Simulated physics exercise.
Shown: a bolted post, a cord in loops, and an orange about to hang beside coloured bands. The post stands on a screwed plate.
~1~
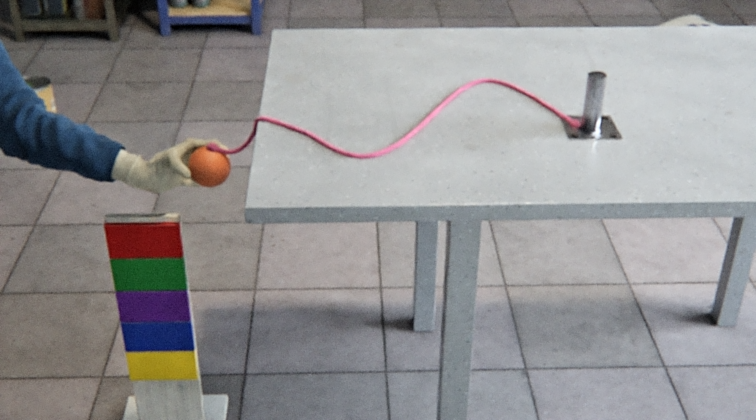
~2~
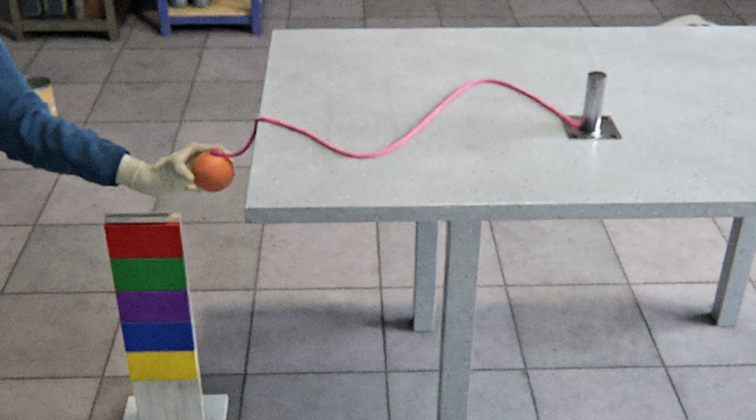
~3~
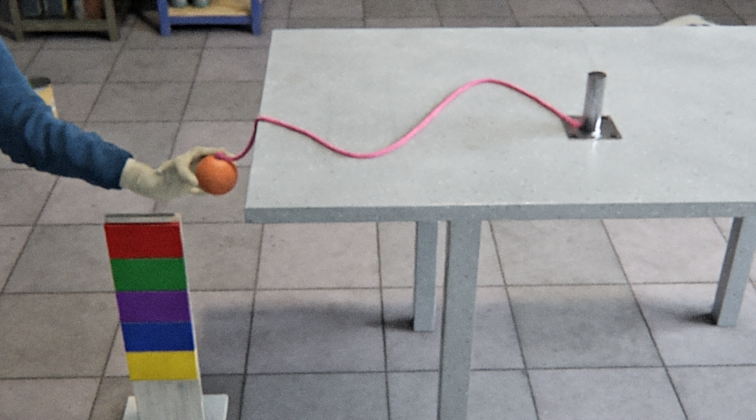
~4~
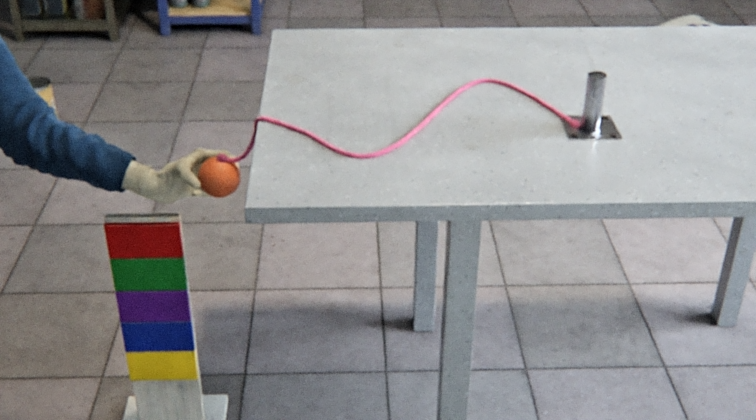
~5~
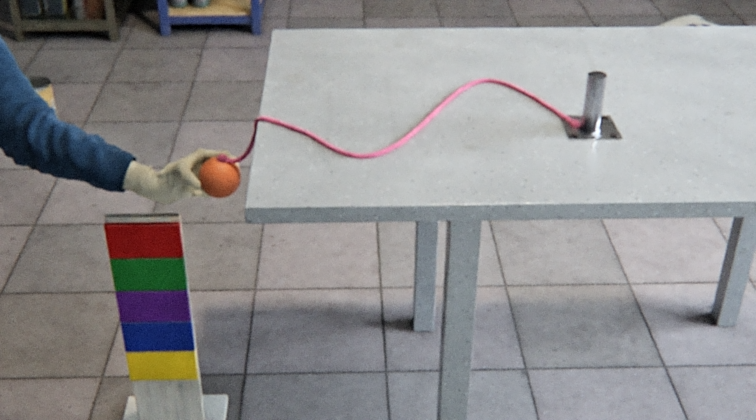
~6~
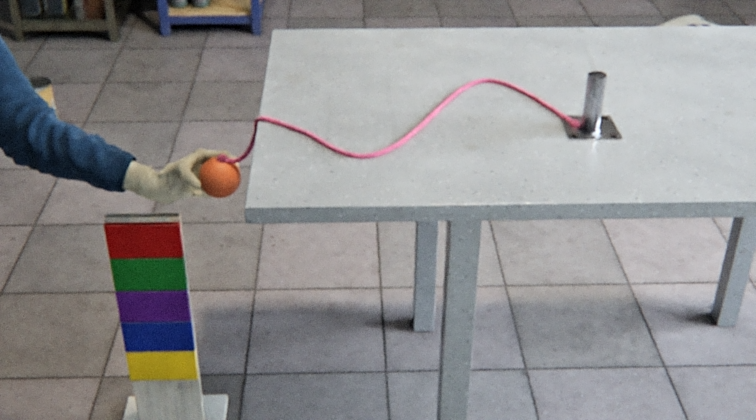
Gloved hand holding an orange ball on a slack pink cord, shifting slightly right and down beside coloured bands, then staying still.
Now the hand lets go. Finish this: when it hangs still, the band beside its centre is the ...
When it hangs still, the band beside its centre is the blue one.
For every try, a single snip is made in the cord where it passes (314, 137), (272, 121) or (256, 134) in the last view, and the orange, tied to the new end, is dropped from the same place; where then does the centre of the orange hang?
Going through them in turn gives (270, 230), (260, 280) and finally (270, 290).
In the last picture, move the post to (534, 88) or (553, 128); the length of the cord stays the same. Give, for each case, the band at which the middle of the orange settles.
For the first try, yellow; for the second, yellow.
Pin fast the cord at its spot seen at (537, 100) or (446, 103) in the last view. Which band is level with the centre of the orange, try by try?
For the first place it's purple, and for the second green.
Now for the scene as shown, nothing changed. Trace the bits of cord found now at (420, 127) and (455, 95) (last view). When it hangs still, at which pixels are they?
Roughly (299, 113) for the first and (384, 117) for the second.
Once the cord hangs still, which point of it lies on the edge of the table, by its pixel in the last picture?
Answer: The point at (398, 145).
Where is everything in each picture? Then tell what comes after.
Orange (209, 166); red (144, 242); green (149, 276); purple (153, 307); blue (158, 338); yellow (162, 367), in the first frame.
Orange (213, 171); cord through (544, 104) (473, 84) (429, 119) (370, 156) (291, 127), in the second frame.
Orange (217, 175), in the third frame.
Orange (219, 177); cord through (544, 104) (473, 84) (429, 119) (370, 156) (291, 127), in the fourth frame.
Orange (220, 177), in the fifth frame.
Orange (220, 177); cord through (544, 104) (473, 84) (429, 119) (370, 156) (291, 127), in the sixth frame.
Soon after, orange near (259, 305); level with purple.
Then, orange near (279, 326); level with blue.
At rest, orange near (274, 328); level with blue. Its centre hangs level with the blue band.
